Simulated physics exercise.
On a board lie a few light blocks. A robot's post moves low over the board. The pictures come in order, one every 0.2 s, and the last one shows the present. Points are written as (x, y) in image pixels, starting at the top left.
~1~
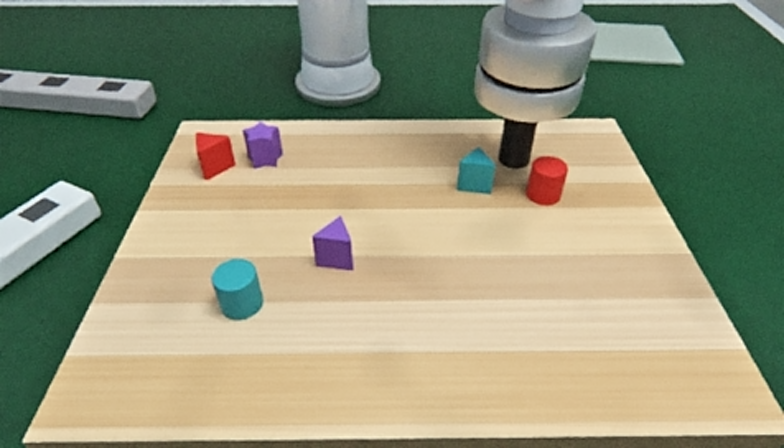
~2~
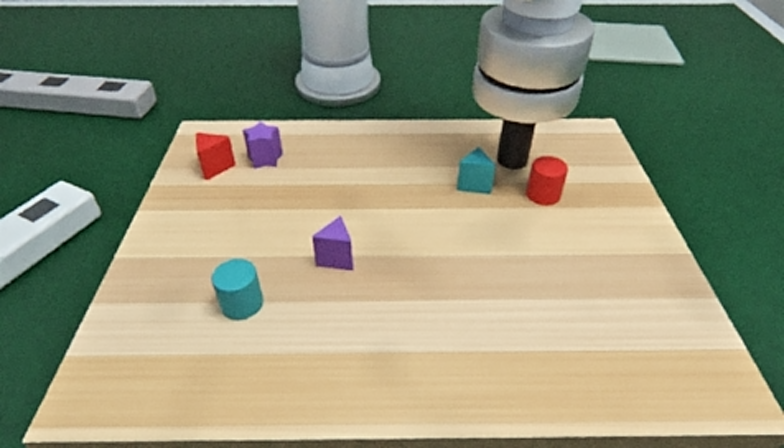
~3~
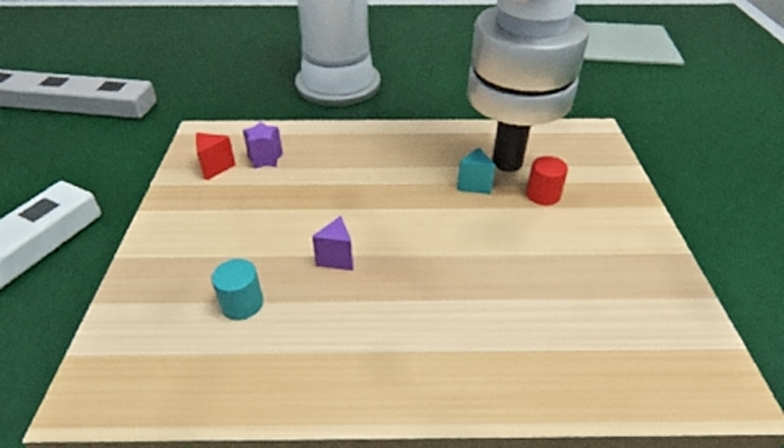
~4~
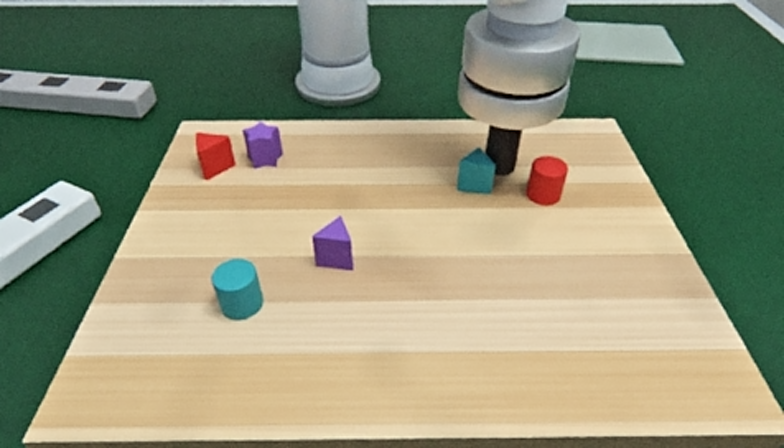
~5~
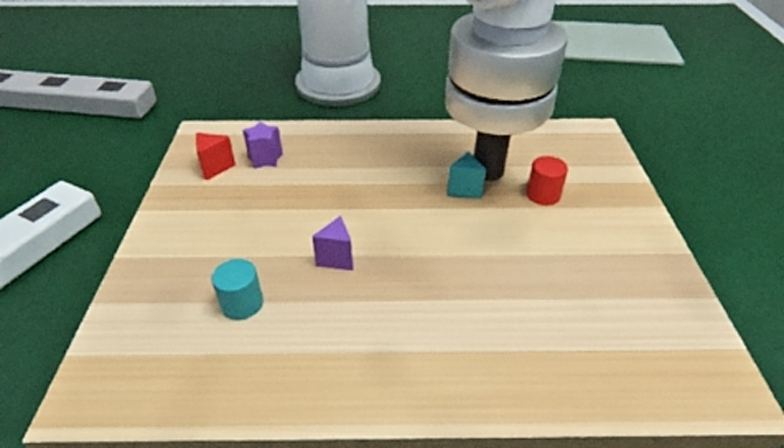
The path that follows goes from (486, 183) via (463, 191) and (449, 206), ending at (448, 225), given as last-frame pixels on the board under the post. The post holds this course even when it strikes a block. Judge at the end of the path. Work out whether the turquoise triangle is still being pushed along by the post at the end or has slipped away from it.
I think it loses its spot in front.
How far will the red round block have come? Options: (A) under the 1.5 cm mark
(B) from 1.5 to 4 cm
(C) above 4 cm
A (under the 1.5 cm mark)
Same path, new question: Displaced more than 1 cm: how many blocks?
It looks like one block will be pushed more than about 1 cm.
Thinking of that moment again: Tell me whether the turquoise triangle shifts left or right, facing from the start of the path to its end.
It moves right.
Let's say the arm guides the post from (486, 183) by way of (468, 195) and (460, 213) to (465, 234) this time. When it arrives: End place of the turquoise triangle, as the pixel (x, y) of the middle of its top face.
The middle of the upper face of the turquoise triangle will lie at about (434, 181) in the picture.
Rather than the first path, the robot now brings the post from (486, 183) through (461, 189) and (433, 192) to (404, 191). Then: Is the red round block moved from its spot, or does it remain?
It holds its position.
The first path, step by step. Halfway along, post (455, 186); turquoise triangle (433, 176).
At the end, post (449, 214); turquoise triangle (420, 184), turned 25° clockwise; red round block in place.
